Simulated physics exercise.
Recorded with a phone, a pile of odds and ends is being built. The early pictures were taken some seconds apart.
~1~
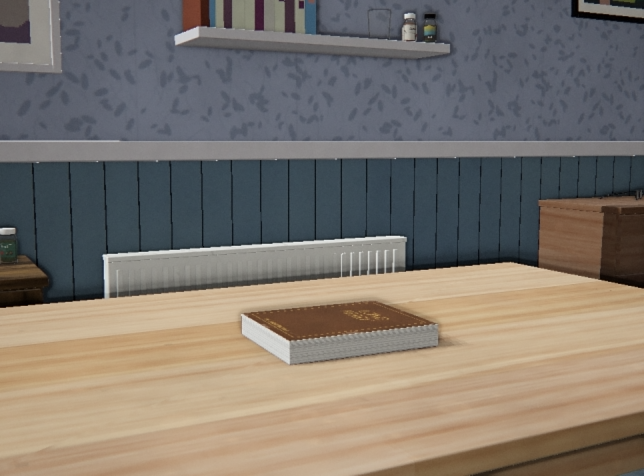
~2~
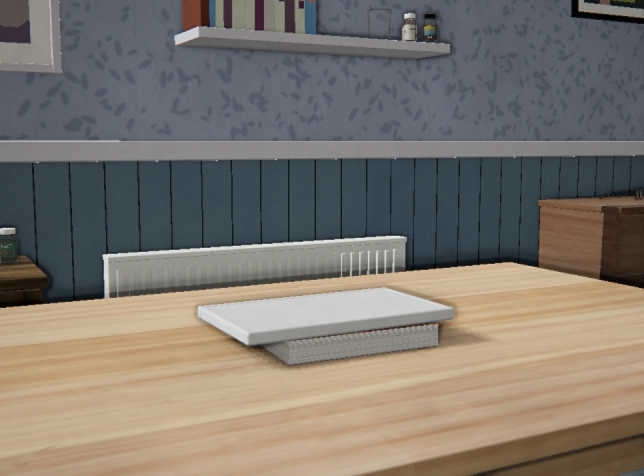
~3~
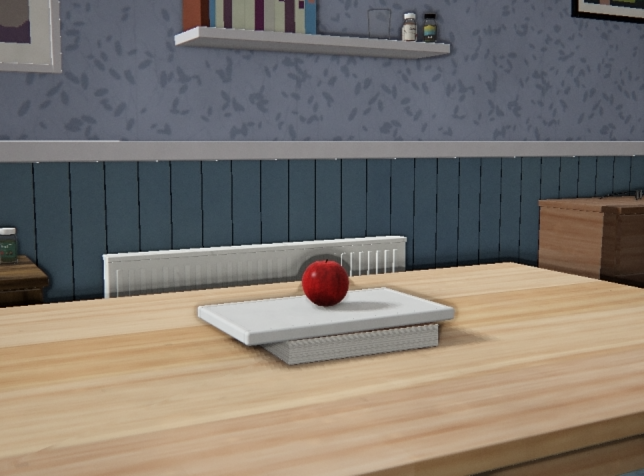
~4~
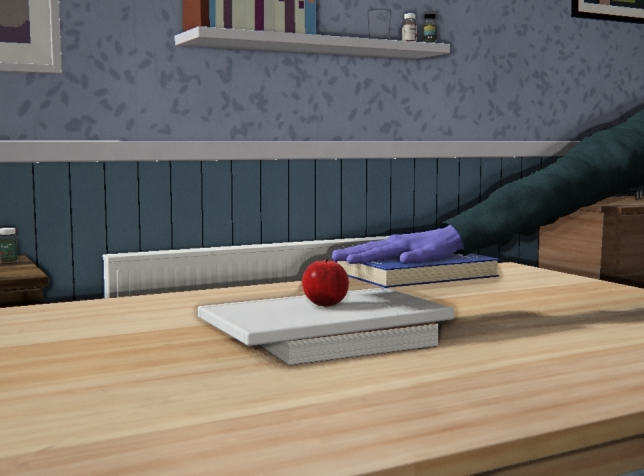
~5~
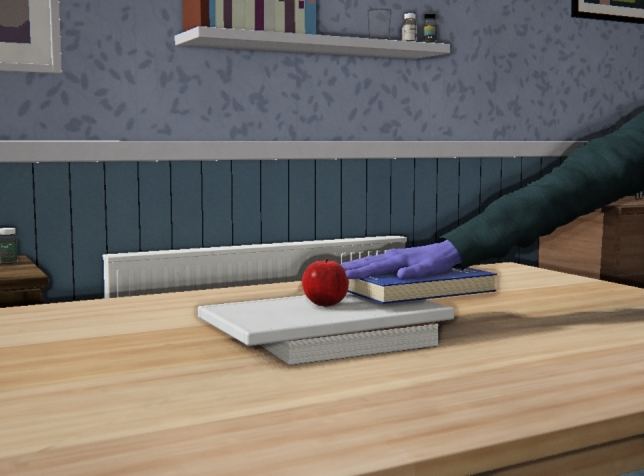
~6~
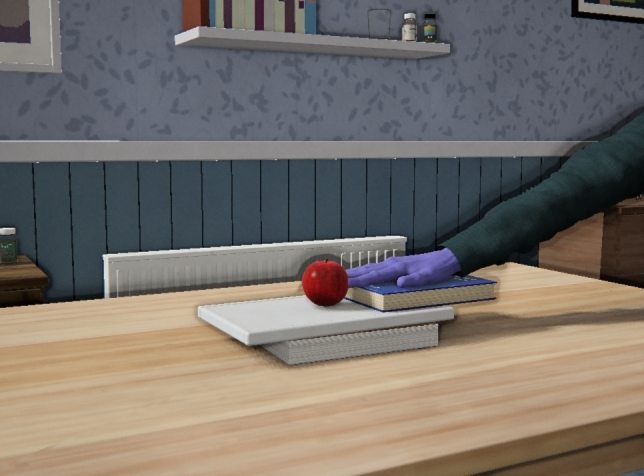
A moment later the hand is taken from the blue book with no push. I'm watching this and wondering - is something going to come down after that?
No, it all holds.
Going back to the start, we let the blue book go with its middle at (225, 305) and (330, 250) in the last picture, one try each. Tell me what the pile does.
Result of try one: The pile remains stable; result of try two: The pile tips over.
Then, 1.00 s after the last picture, nothing has stirred.
Then, 2.10 s after the last picture, blue book resting near (413, 289).
At rest, all 4 in place. Seen from the same camera at the end, blue book near (414, 289). The pile keeps its balance.
